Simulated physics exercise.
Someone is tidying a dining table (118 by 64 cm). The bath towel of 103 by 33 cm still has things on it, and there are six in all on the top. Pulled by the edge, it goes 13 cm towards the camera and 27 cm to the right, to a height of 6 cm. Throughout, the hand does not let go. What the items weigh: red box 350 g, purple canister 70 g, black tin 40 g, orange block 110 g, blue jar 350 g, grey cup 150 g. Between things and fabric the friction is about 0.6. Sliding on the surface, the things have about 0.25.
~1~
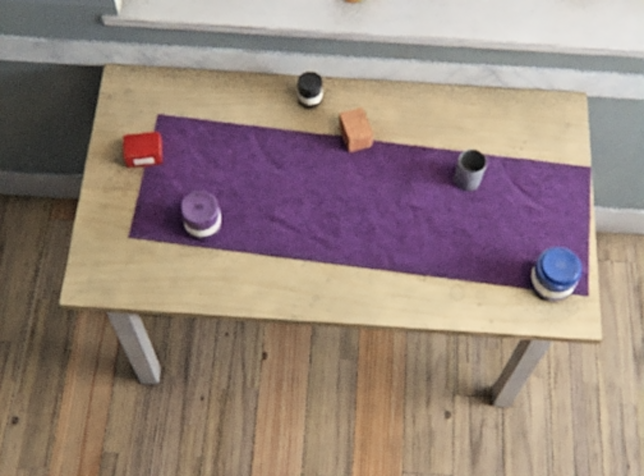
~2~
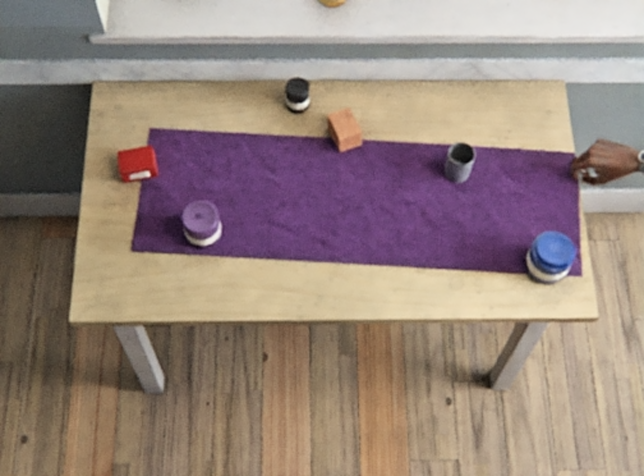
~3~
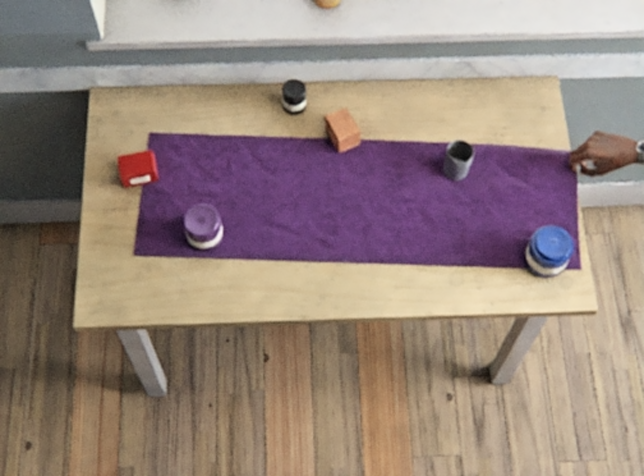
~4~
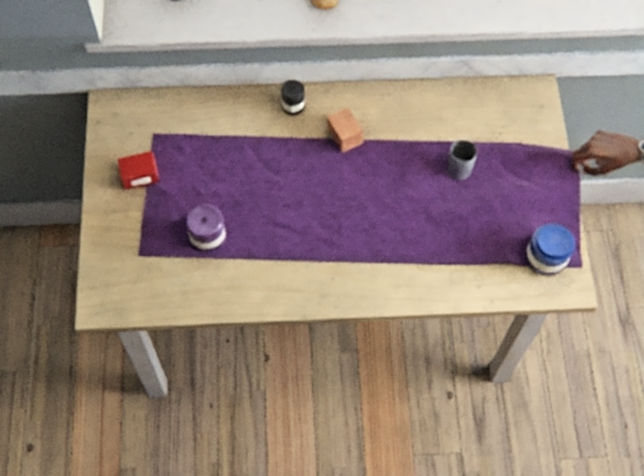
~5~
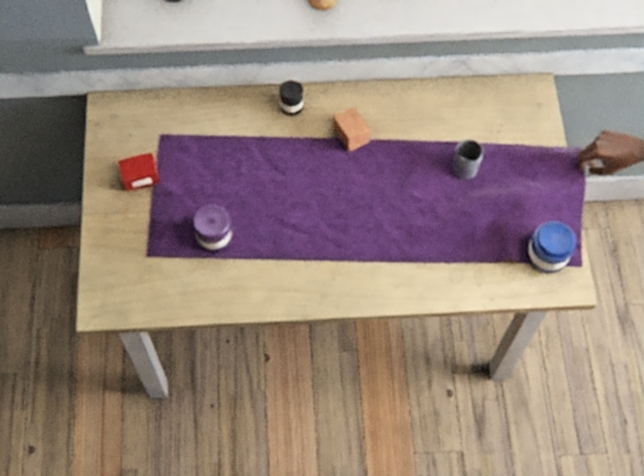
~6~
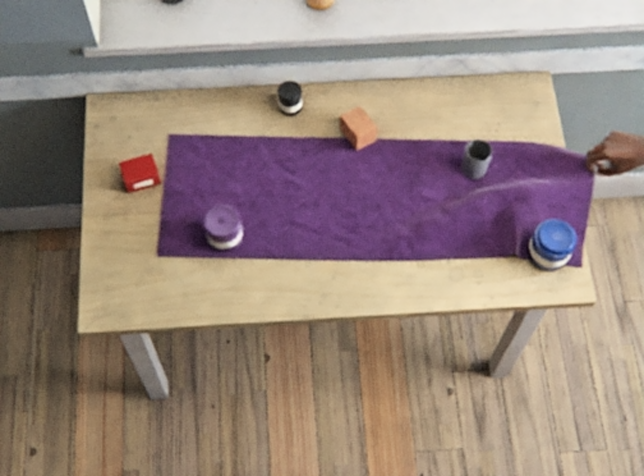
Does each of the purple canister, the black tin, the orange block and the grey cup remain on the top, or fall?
Purple canister: Remains; black tin: Remains; orange block: Remains; grey cup: Falls.
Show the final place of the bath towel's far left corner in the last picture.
It ends up approximately at (309, 103).
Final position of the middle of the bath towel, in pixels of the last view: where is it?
Around (492, 200).
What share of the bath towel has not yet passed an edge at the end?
I'd estimate close to 70 per cent.
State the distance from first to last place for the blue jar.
Blue jar over the edge.
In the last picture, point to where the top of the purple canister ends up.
Last view, top position: About (343, 194).
Next, 90 % of the bath towel is still over the top; grey cup 13 cm off its start, orange block 12 cm off its start, purple canister 11 cm off its start.
Then, 80 % of the bath towel is still over the top; grey cup 22 cm off its start, orange block 22 cm off its start, purple canister 21 cm off its start.
After that, 75 % of the bath towel is still over the top; orange block 30 cm off its start at (463, 119), grey cup 30 cm off its start at (583, 165), purple canister 28 cm off its start at (322, 198).
Later, 75 % of the bath towel is still over the top; grey cup on its side, 37 cm off its start, orange block 34 cm off its start, purple canister 31 cm off its start.
At the end, 70 % of the bath towel is still over the top; grey cup over the edge, orange block 36 cm off its start at (490, 129), purple canister 33 cm off its start at (343, 194), black tin 6 cm off its start at (308, 76).
